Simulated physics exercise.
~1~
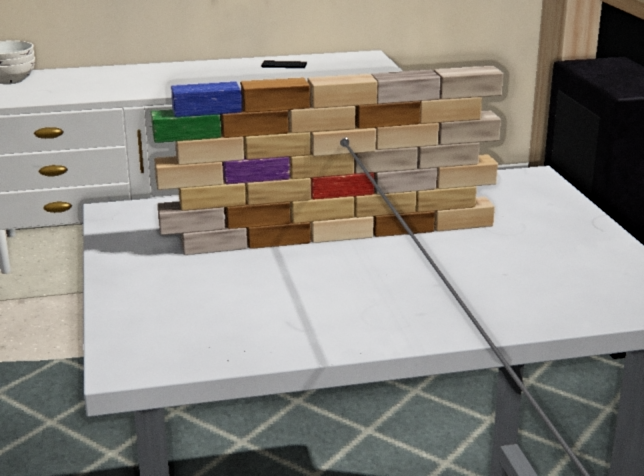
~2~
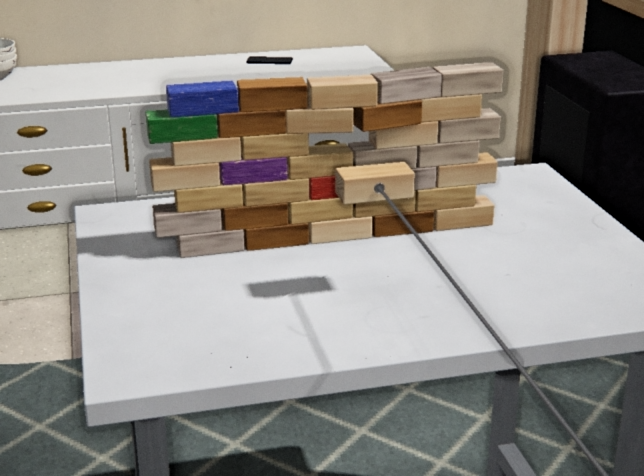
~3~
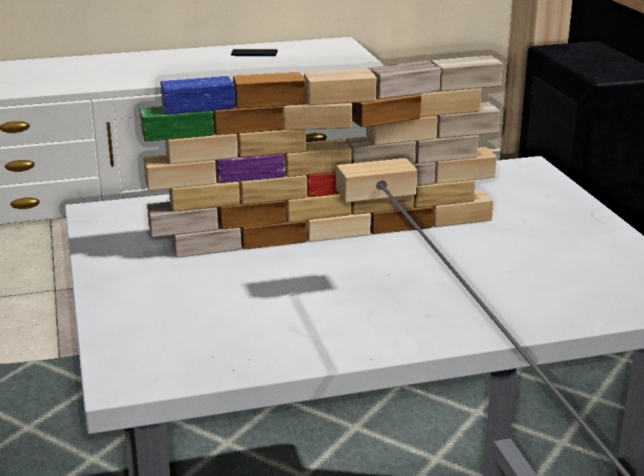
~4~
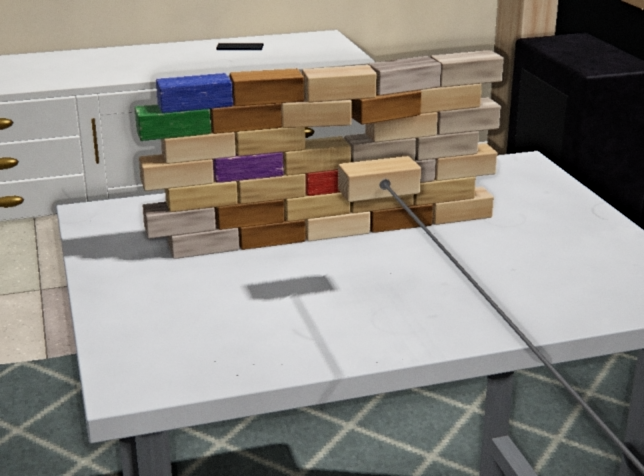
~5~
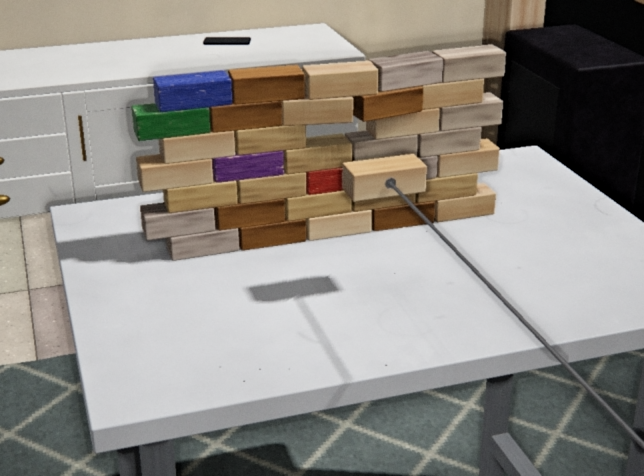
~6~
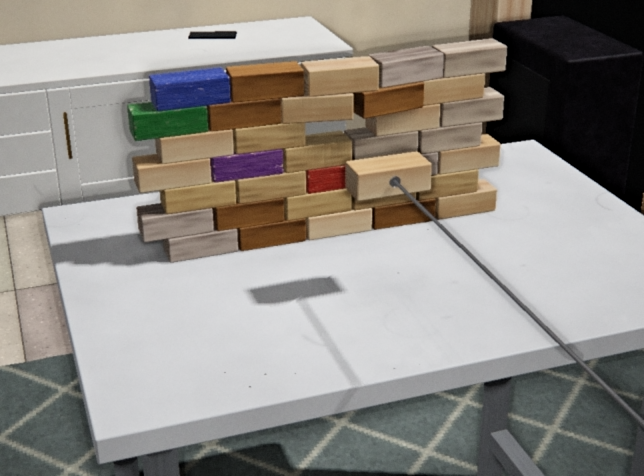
On a pale table in a room with white drawers and a patterned rug, a wall of wooden blocks stands in staggered rows, mostly tan and brown, with single blue, green, purple and red ones. A long thin rod reaches in from the lower right and touches a plain block near the middle. The rod draws that block out of the face, leaving a gap, and its shadow falls on the tabletop. The block then stays held in front of the wall while the view drifts slowly sideways. At the end the wall still stands, with the coloured blocks in place.
